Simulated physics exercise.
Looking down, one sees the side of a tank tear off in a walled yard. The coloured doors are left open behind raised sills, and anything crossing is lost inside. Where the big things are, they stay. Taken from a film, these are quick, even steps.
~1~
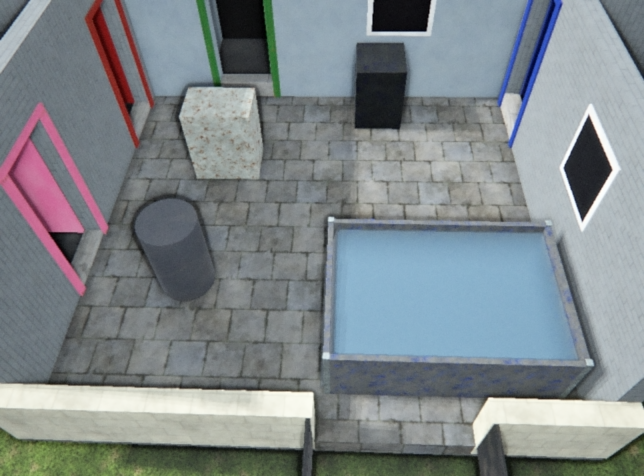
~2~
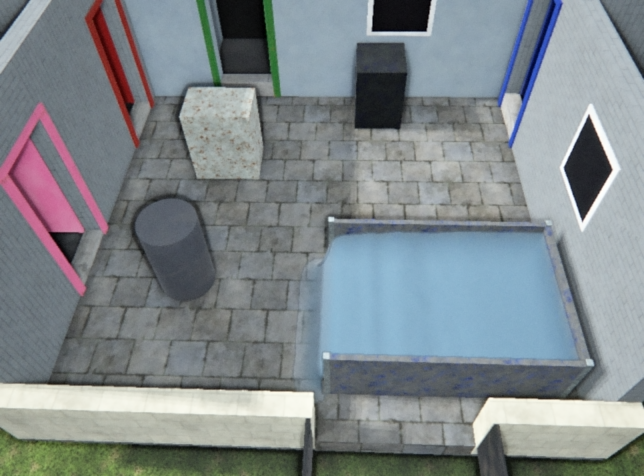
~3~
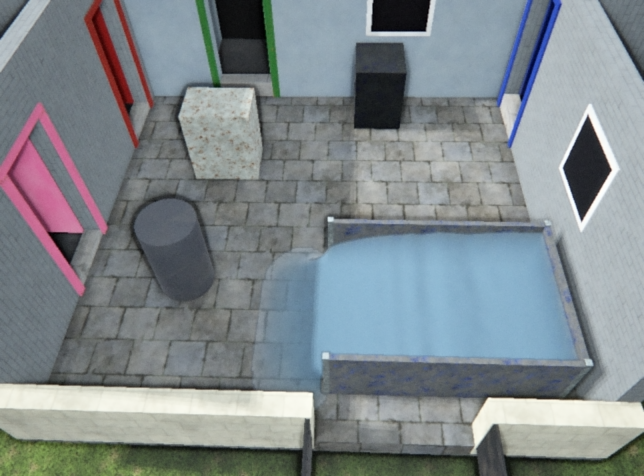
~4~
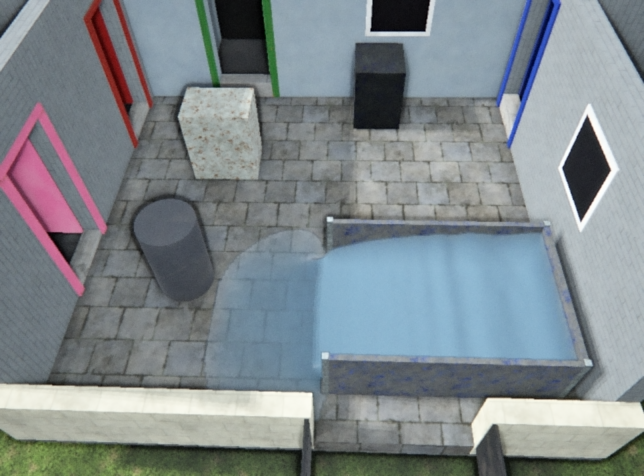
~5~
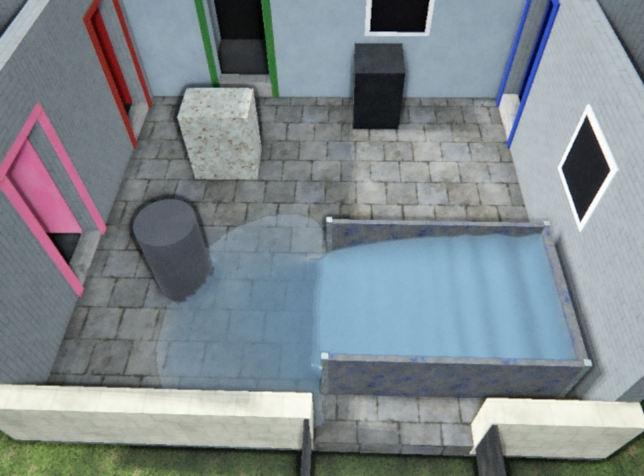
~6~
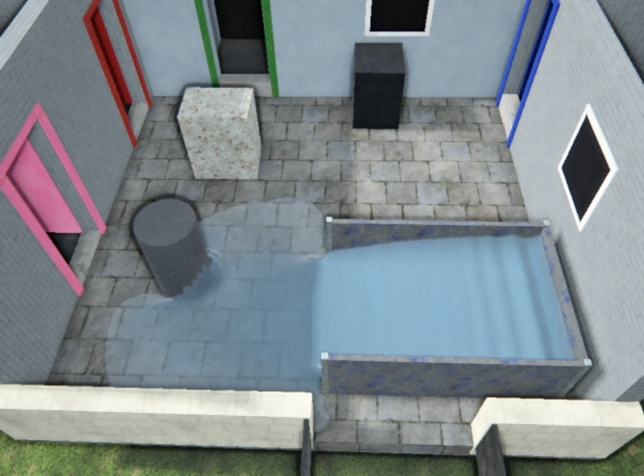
Water poured out of the open left side of a tank in a walled yard, spreading leftward across the grey paving in a widening sheet and washing around the base of a dark cylinder.
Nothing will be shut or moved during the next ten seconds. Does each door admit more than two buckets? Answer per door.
The pink door: It does; the green door: It does not; the blue door: It does not; the red door: It does.
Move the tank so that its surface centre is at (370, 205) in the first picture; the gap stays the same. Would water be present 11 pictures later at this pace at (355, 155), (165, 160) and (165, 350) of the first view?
Points in turn: Not reached; inundated; inundated.
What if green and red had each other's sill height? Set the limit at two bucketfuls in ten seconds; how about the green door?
Green: Exceeds the limit.
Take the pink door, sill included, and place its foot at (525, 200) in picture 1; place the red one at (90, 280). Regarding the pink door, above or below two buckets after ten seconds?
Checking it, I find the pink door overflows.
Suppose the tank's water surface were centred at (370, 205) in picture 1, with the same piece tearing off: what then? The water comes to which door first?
Observation: The pink one.
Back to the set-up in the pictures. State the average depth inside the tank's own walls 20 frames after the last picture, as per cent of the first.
My reading: Near 20 %.
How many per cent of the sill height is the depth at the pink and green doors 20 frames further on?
Around 200 in a hundred for the first and 60 in a hundred for the second.
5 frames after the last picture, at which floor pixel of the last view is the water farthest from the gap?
Somewhere near (124, 178).
A moment on, water covers 35 % of the floor; the pink door wet at the sill, nothing in, the green door not reached, the blue door not reached, the red door not reached.
Next, water covers 45 % of the floor; the pink door under two buckets in, the green door not reached, the blue door not reached, the red door wet at the sill, nothing in.
Then, water covers 60 % of the floor; the pink door over two buckets in, the green door wet at the sill, nothing in, the blue door not reached, the red door under two buckets in.
Later, water covers 90 % of the floor; the pink door far over two buckets in, the green door wet at the sill, nothing in, the blue door wet at the sill, nothing in, the red door far over two buckets in.
In the end, water covers 95 % of the floor; the pink door far over two buckets in, the green door wet at the sill, nothing in, the blue door wet at the sill, nothing in, the red door far over two buckets in.
